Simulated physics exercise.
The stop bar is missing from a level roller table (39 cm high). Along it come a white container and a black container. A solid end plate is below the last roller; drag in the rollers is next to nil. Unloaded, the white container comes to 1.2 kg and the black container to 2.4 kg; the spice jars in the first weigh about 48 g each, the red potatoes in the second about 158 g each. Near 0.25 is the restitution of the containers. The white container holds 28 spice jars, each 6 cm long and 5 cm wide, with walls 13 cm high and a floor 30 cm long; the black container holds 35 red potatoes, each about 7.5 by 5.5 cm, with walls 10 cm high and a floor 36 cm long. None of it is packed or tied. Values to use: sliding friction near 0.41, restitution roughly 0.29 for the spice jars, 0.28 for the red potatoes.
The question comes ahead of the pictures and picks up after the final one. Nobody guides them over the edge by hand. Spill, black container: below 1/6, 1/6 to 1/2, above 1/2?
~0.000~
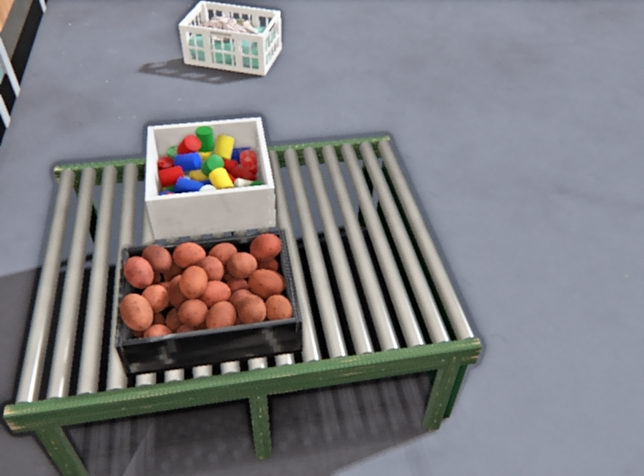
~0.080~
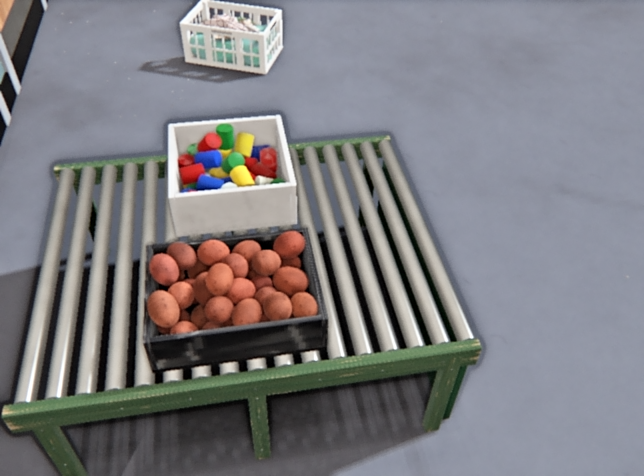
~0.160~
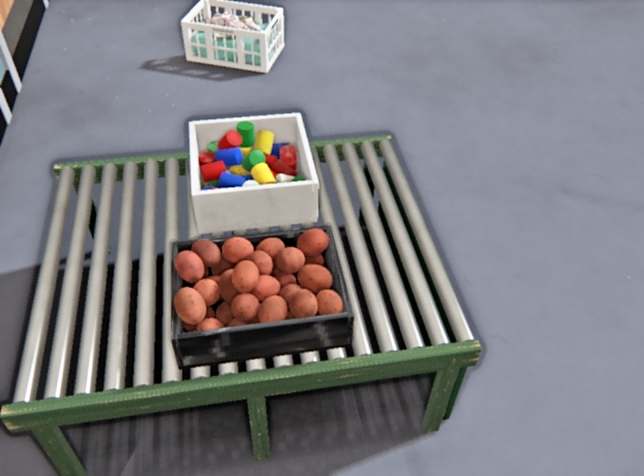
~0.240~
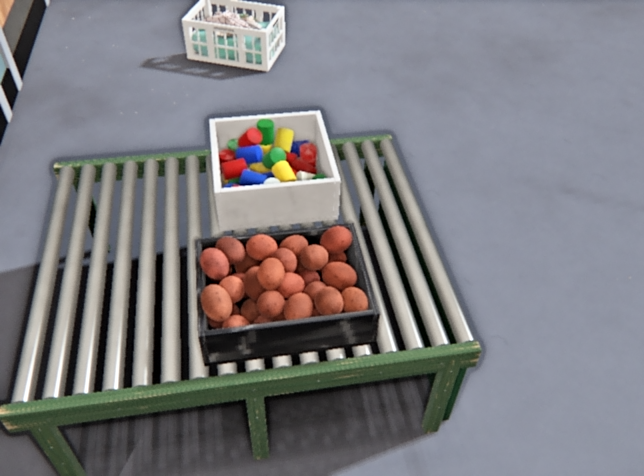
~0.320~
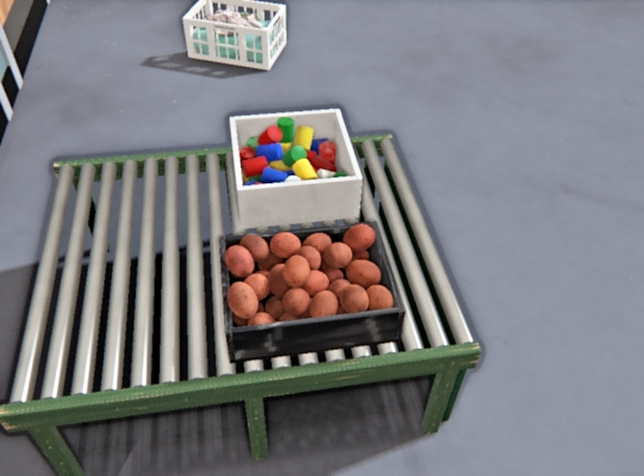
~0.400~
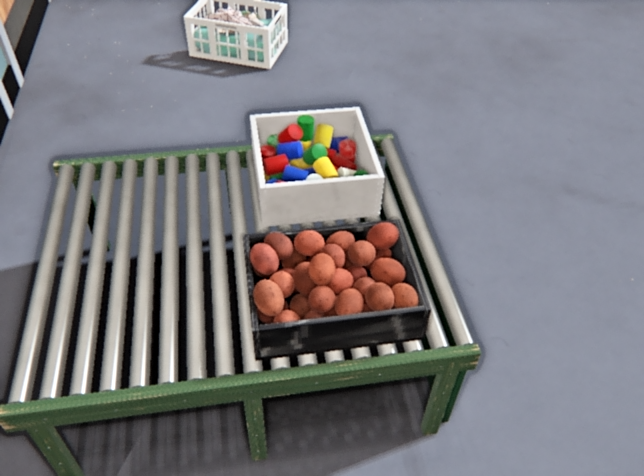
The container is going to empty by a sixth to half.
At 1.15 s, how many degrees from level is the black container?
About 50°.
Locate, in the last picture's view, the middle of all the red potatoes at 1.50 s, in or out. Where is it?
Around (531, 335).
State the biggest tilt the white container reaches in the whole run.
Max tilt - some 55°.
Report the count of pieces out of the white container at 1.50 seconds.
Roughly 6 for the white container.
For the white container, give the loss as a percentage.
About 20 percent for the white container.
After 0.51 s, the front runs out over the edge.
After 0.95 s, the white container leans 12° with 0 of 28 out and the black container leans 6° with 0 of 35 out.
After 1.15 s, the white container leans 56° with 0 of 28 out and the black container leans 48° with 1 of 35 out.
After 1.50 s, the white container leans 46° with 6 of 28 out and the black container leans 30° with 5 of 35 out.
Final count (at 2.26 s), the white container is level with 6 of 28 out and the black container is level with 9 of 35 out. Asked share, 9 of 35, 26 per cent.
